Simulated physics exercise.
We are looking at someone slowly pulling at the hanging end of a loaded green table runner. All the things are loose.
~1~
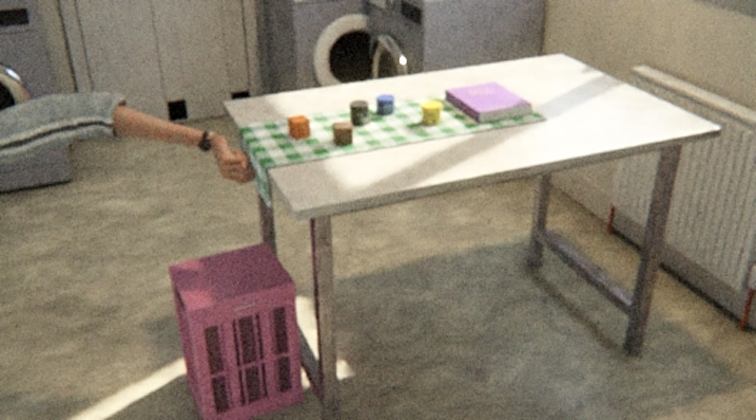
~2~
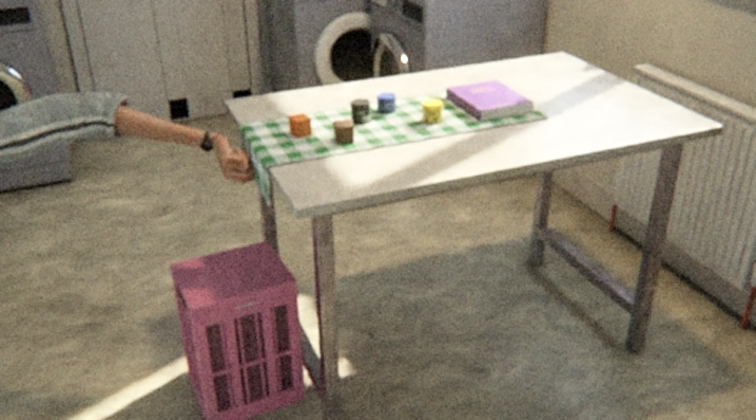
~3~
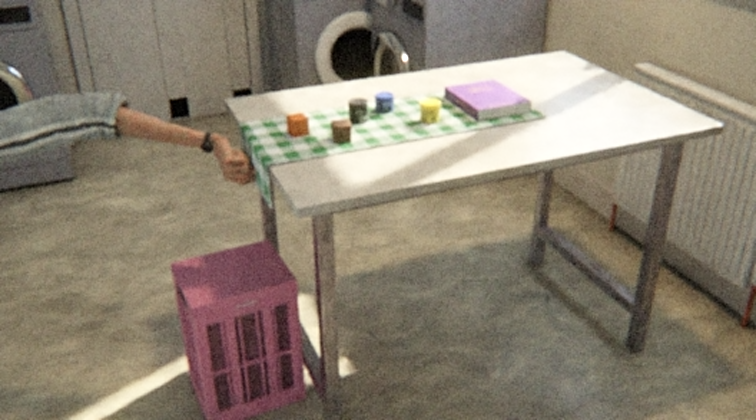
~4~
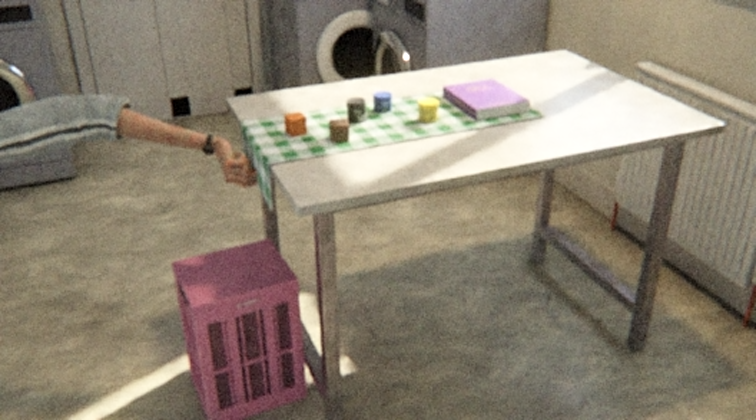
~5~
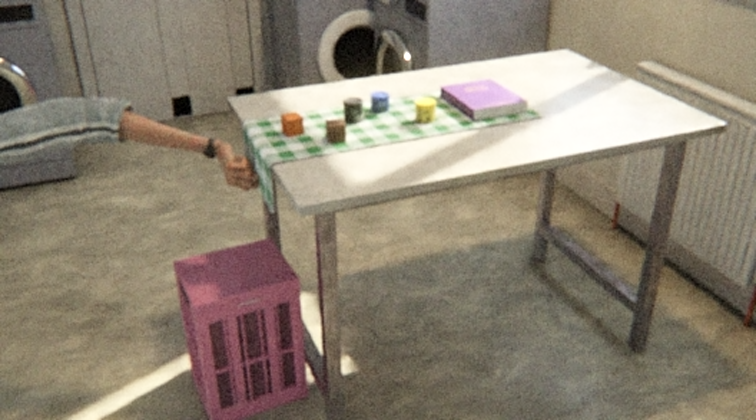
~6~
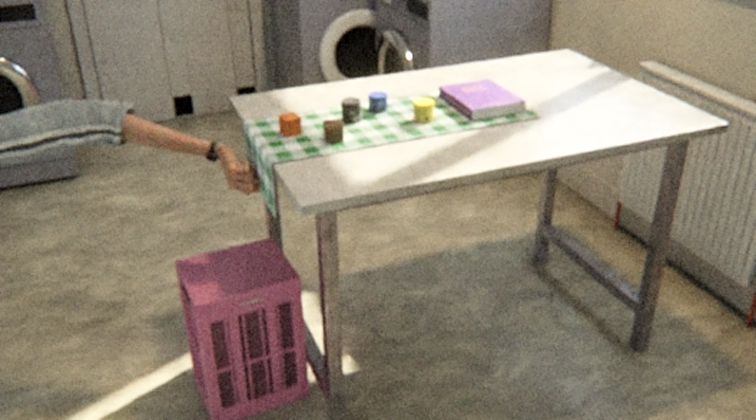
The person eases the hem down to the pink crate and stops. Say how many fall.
It carries off two.
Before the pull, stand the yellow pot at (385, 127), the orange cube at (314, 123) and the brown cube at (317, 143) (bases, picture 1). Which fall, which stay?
The yellow pot holds on; the orange cube drops off; the brown cube tumbles off.
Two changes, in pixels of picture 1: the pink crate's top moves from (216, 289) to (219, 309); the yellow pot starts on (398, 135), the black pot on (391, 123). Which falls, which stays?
The yellow pot survives, the black pot remains up.
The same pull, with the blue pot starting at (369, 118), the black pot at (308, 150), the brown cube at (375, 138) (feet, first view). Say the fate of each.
The blue pot remains up, the black pot comes down, the brown cube stays on.
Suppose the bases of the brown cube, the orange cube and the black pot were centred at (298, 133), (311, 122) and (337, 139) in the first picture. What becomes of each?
The brown cube comes down, the orange cube is carried off, the black pot comes down.
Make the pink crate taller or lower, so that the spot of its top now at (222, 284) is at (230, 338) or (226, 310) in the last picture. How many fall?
Over the edge go 4 and 3.
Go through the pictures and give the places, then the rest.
Hem (270, 207); orange cube (299, 118); brown cube (343, 124); black pot (359, 103); blue pot (385, 97); yellow pot (431, 104); top of the crate (216, 289), in the first picture.
Hem (270, 207); orange cube (300, 117), in the second picture.
Hem (272, 209); brown cube (341, 122), in the third picture.
Hem (272, 211); black pot (356, 100); top of the crate (220, 286), in the fourth picture.
Hem (274, 215); blue pot (380, 94), in the fifth picture.
Hem (276, 218); orange cube (290, 116); brown cube (333, 122); black pot (351, 100); blue pot (378, 94); yellow pot (424, 101), in the sixth picture.
Soon after, hem near (263, 221); all still up.
Then, hem near (264, 248); orange cube gone.
Further on, hem on the crate; orange cube and brown cube gone.
At rest, hem on the crate; orange cube and brown cube gone. The answer is two.
